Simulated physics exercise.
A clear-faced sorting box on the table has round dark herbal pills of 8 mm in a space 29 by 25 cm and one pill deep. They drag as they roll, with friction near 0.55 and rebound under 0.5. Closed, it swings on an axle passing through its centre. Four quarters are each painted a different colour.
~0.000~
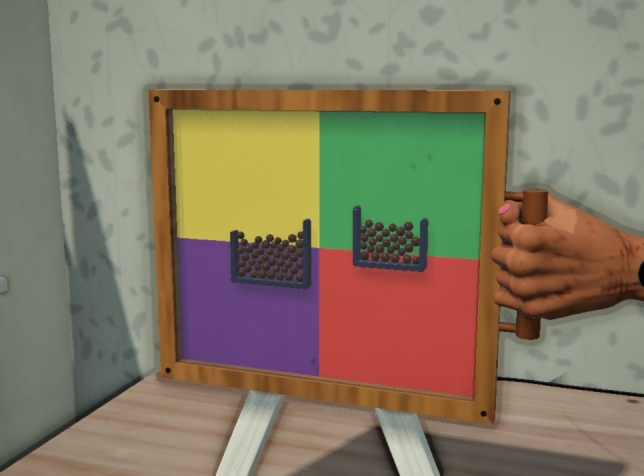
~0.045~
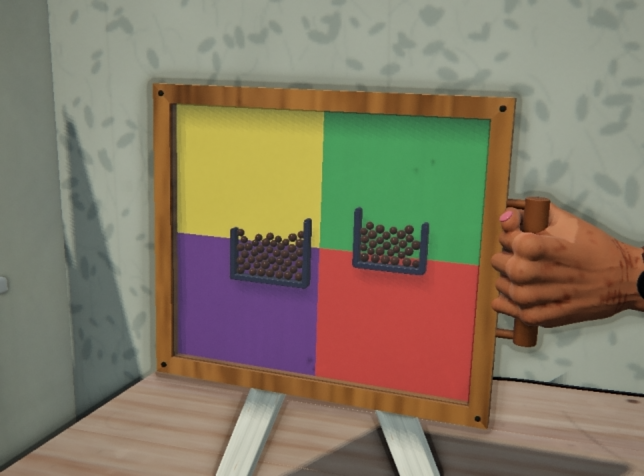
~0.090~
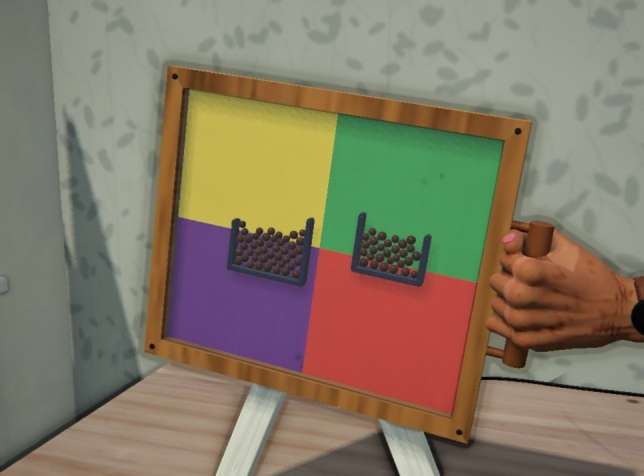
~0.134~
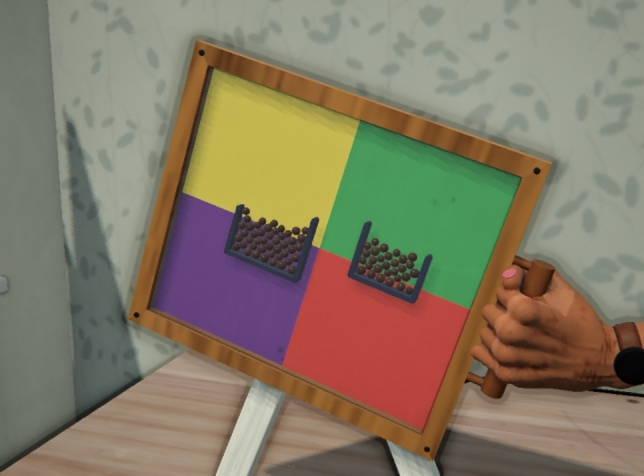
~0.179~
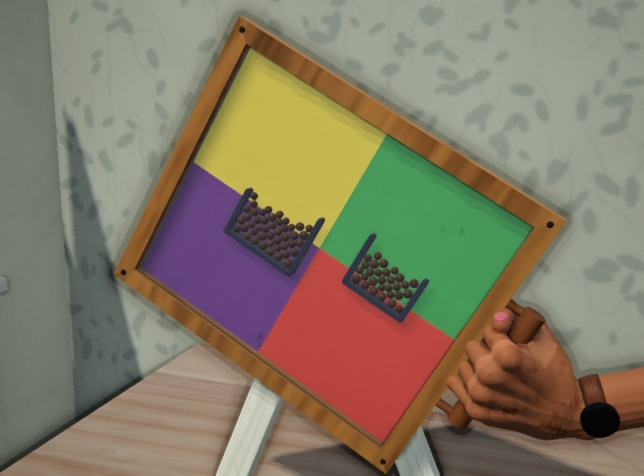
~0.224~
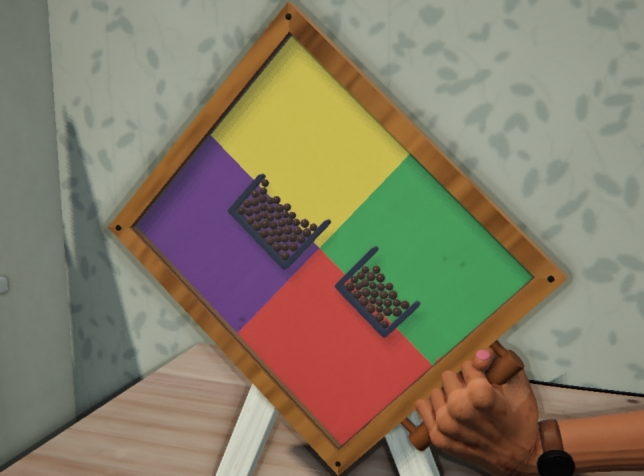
We see a hand on the right turn a wooden-framed, four-coloured panel steadily clockwise from level to a steep slant, while small dark balls in two open-topped trays shift slightly as the trays tilt with it.
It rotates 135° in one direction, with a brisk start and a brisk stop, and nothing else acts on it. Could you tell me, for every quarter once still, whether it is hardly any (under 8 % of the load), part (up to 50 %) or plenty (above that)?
Red quarter is hardly any, purple quarter is hardly any, green quarter is plenty, yellow quarter is hardly any.
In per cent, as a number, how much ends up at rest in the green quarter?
That comes to near 100 percent.
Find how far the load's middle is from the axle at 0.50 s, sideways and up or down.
About 1 cm right and 3 cm below.
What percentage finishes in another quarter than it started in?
About 70 percent.
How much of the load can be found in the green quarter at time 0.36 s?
The share there is around 30 %.
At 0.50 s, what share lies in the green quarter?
That part holds about 35 percent of it.
After 0.36 s, it stands 81° clockwise; the pills' middle is in line with and level with the centre; red 10 %, purple 45 %, green 30 %, yellow 15 %.
After 0.50 s, it stands 120° clockwise; the pills' middle is 1 cm right of and 3 cm below the centre; red 5 %, purple 25 %, green 35 %, yellow 35 %.
After 0.62 s, it stands 135° clockwise; the pills' middle is 2 cm right of and 9 cm below the centre; green 60 %, yellow 35 %.
All still by 1.3 s, it stands 135° clockwise; red 0 %, purple 0 %, green 100 %, yellow 0 %.
